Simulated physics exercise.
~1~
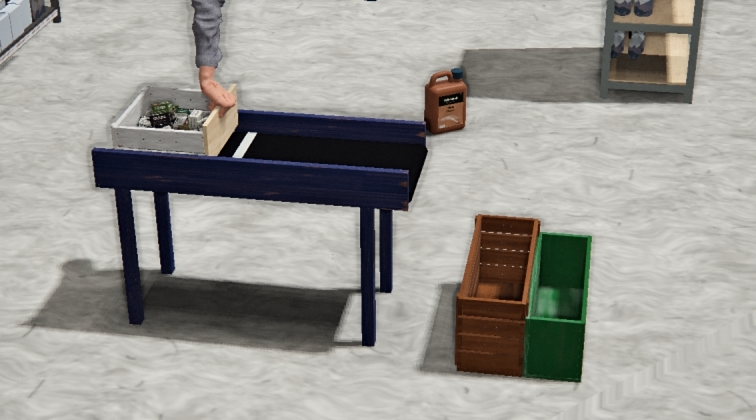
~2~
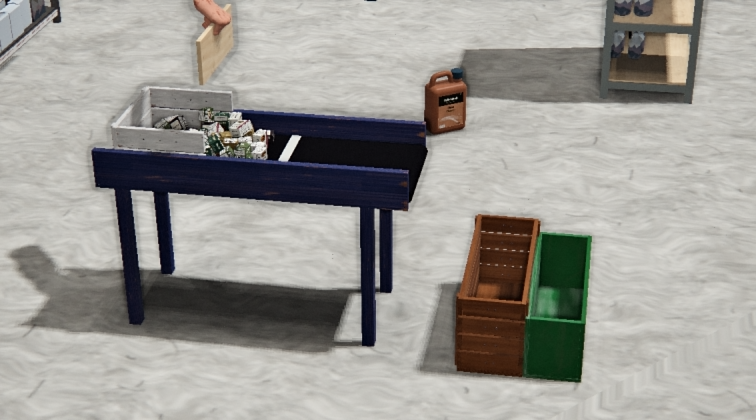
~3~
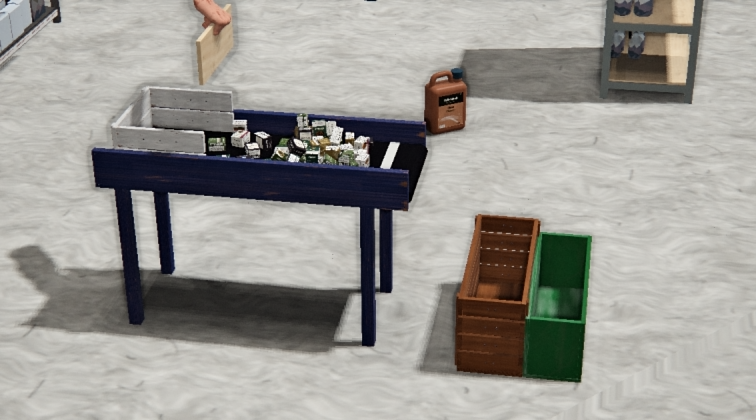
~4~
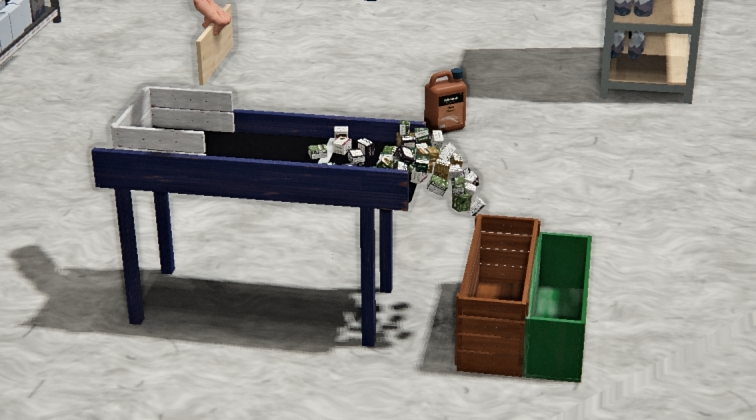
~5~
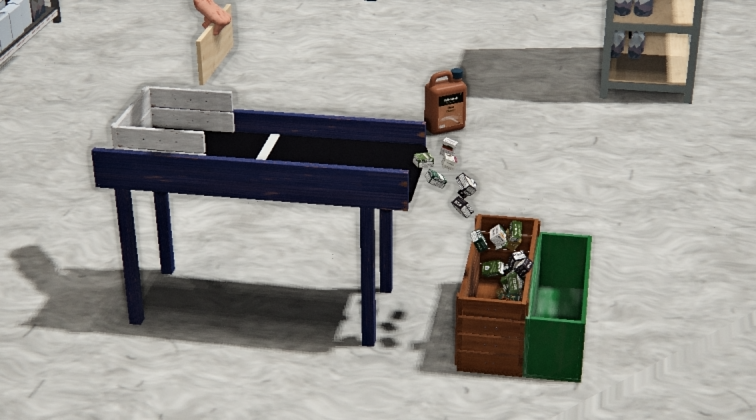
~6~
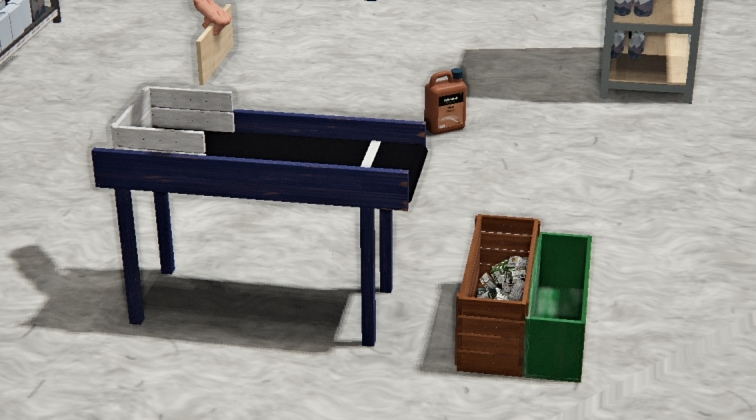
Small cartons ride the belt right from the opened white pen and drop into the wooden tote.
